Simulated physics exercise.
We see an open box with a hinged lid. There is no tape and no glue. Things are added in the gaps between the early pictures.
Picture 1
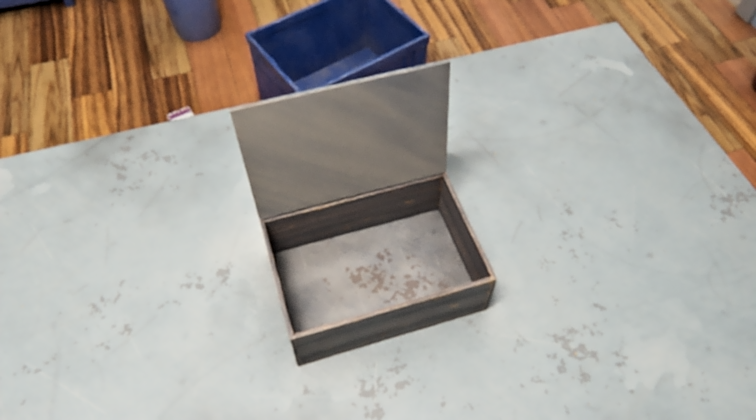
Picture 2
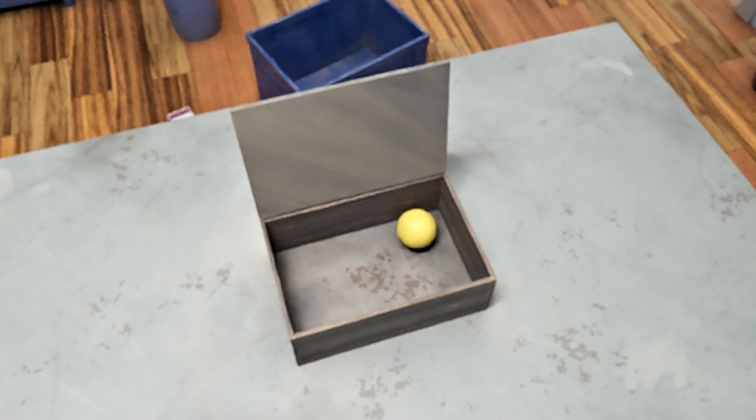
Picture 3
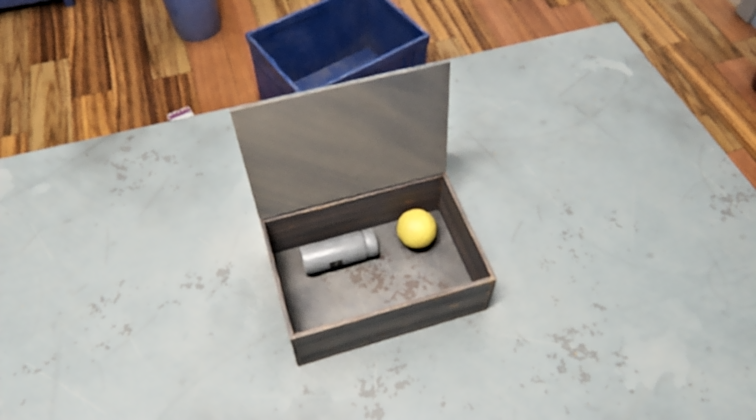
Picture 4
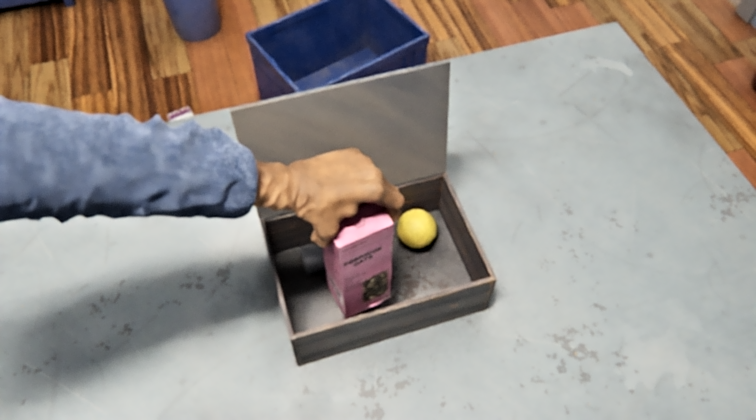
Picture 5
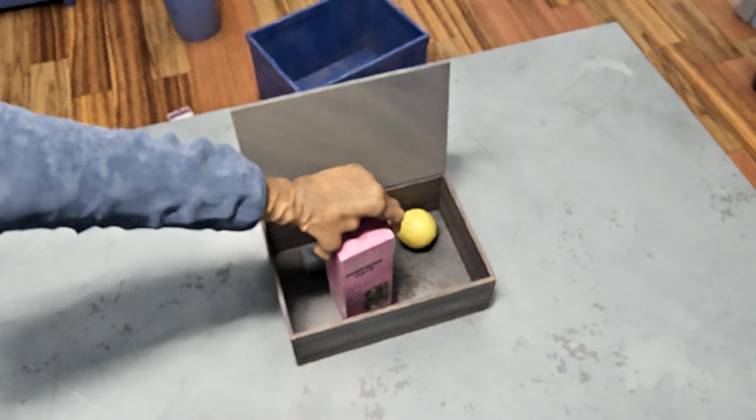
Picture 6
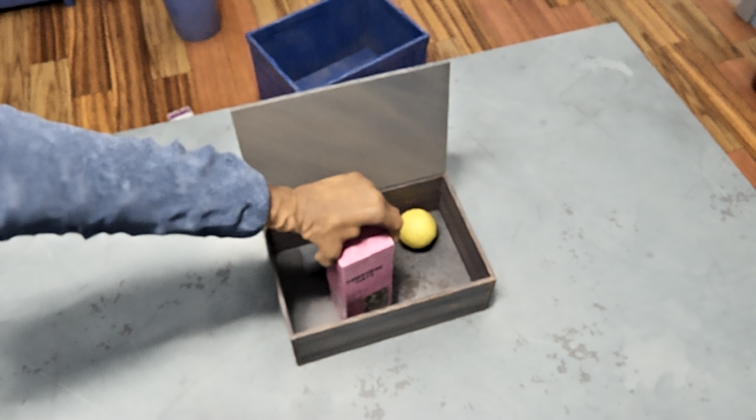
A yellow lemon appeared in the open, empty box, then a gray cylinder beside it, and after that a hand in a blue sleeve lowered a pink carton in and kept holding it.
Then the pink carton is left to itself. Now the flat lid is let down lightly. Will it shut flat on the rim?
My prediction: Lid off the rim.
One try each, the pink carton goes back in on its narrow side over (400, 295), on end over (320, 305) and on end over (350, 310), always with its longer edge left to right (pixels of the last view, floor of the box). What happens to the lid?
In order: Lid shuts, lid stays open, lid stays open.
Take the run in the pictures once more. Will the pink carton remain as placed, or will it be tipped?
As it turns out, it keeps its original angle.
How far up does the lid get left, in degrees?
Some 45 degrees above the rim, more or less.
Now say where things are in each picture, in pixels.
The last thing is not in view yet, in the first picture.
The last thing is not in view yet; yellow lemon (417, 229), in the second picture.
The last thing is not in view yet; yellow lemon (417, 229), in the third picture.
Coming down; pink carton (357, 258); yellow lemon (417, 229), in the fourth picture.
Coming down; pink carton (359, 269); yellow lemon (417, 229), in the fifth picture.
Put in, still held; pink carton (359, 275); yellow lemon (417, 229), in the sixth picture.
Then, 1.10 s on from there, lid starting down.
Then, 1.40 s on from there, lid 75° above the rim.
Then, 1.60 s on from there, lid 57° above the rim.
In the end, lid 47° above the rim; all 3 unmoved. At the end, from the last picture's camera, pink carton near (359, 275).
